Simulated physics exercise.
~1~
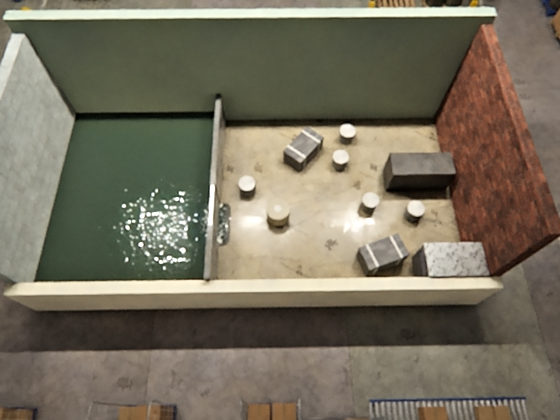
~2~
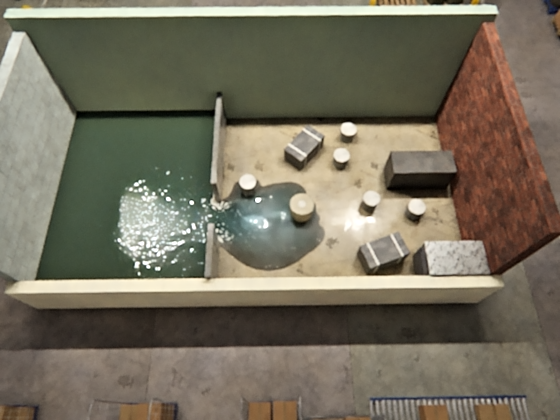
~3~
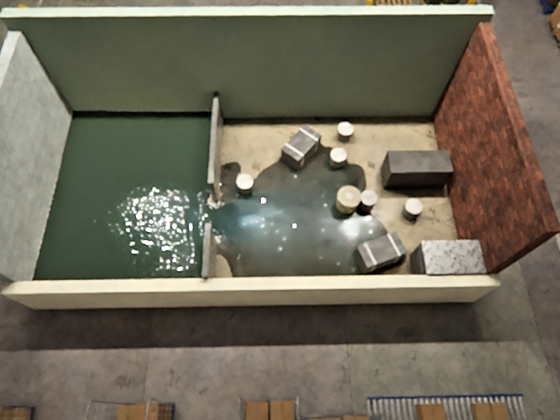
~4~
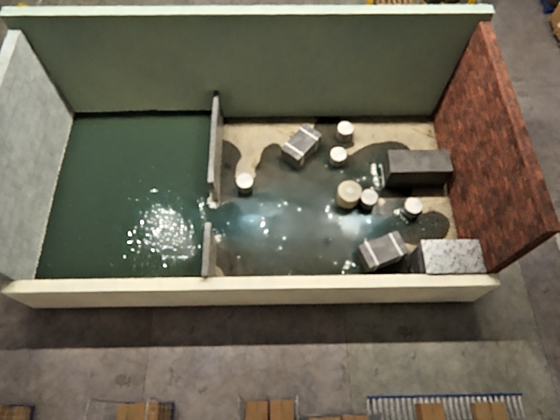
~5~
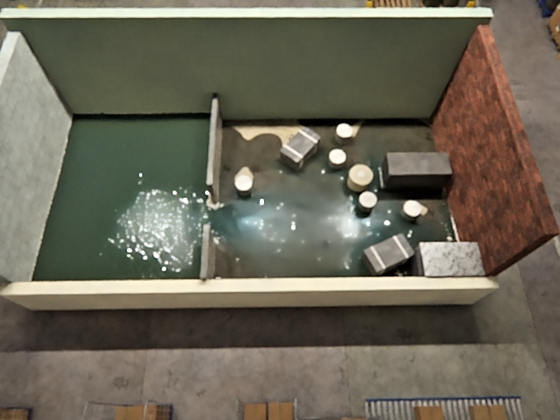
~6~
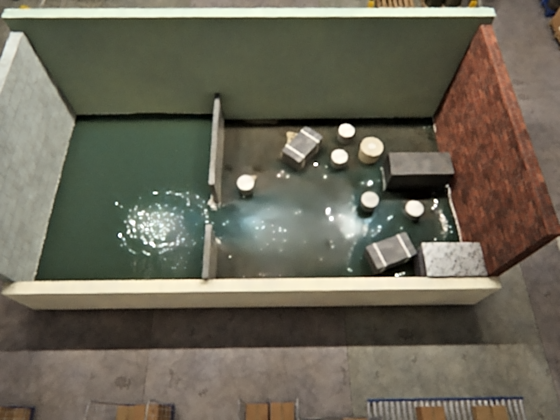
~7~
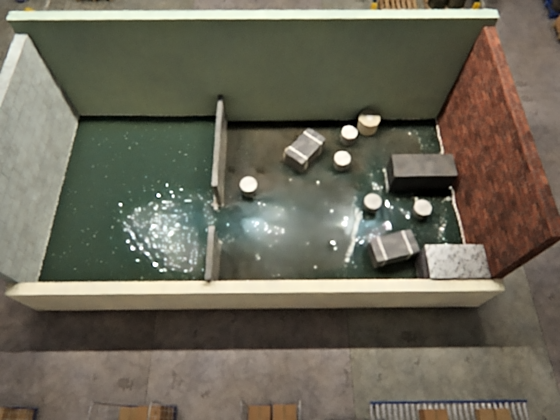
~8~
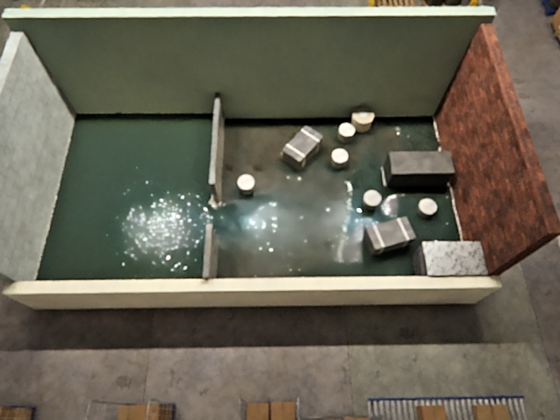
Water bursts through the partition and floods the right room, carrying one pale tub toward the back wall.
